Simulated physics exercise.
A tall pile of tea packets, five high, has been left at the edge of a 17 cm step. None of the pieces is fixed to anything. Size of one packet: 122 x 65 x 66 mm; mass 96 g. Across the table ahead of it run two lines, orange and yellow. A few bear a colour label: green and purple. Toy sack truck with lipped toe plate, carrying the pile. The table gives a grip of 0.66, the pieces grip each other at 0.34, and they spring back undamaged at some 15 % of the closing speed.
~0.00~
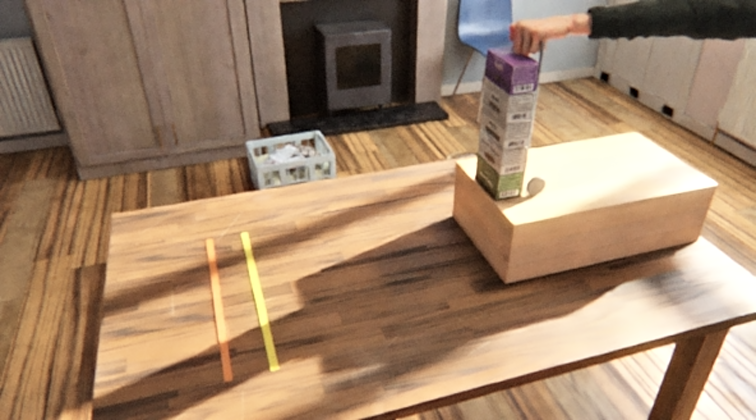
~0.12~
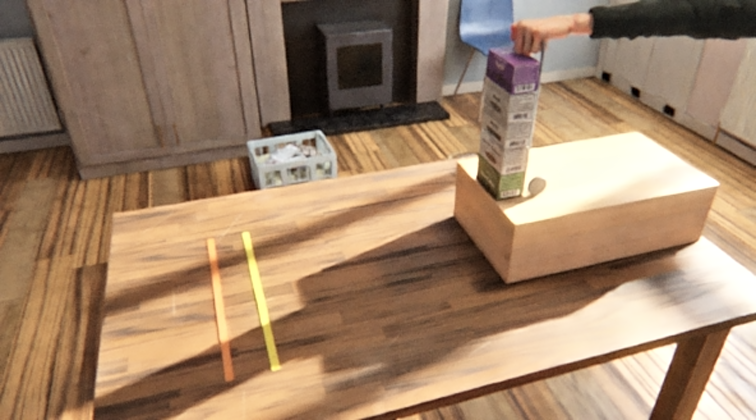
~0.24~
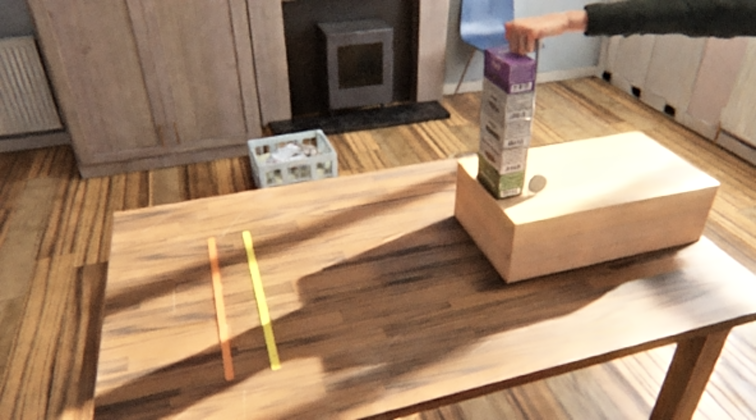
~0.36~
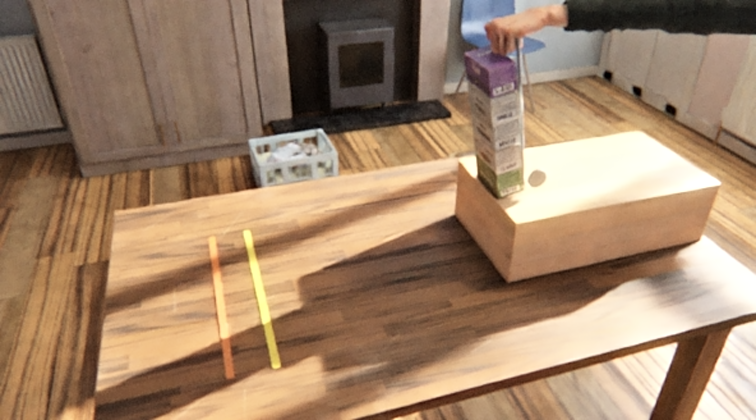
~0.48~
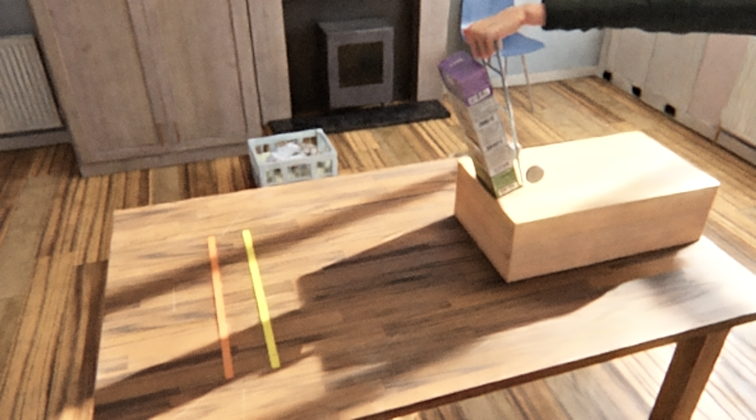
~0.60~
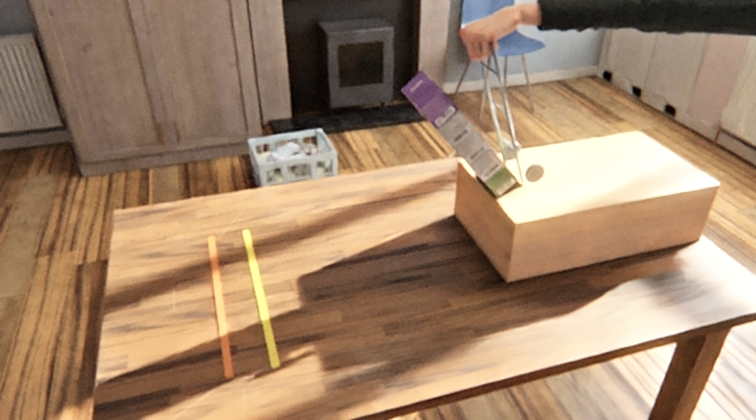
On a wooden table, a hand tilting a small metal frame leftward on a pale box, the upright packet stack leaning further over.
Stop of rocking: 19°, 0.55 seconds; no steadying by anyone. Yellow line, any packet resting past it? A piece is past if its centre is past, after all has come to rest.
No, none.
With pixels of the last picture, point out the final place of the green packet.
At about (468, 242).
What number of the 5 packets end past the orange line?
Exactly 0 in total.
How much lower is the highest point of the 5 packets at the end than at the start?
Roughly 44 centimetres lower at the end.
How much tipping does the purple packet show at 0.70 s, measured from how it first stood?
Roughly 60 degrees.
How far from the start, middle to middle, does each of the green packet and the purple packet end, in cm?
Moved: Green 20, purple 62.
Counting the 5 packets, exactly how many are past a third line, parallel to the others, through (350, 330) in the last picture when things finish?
0.
Around 0.70 s, none of the 5 packets past the yellow line, 5 disturbed; green packet tipped 63°; purple packet tipped 61°, 15 cm lower.
Around 0.84 s, none of the 5 packets past the yellow line, 5 disturbed; green packet upside down; purple packet on its side.
Finally (1.6 s), none of the 5 packets past the yellow line, 5 disturbed; green packet upside down; purple packet on its side. The farthest middle lies 19 cm short of that line. Seen by the last camera, middles, green packet near (468, 241), purple packet near (336, 262).
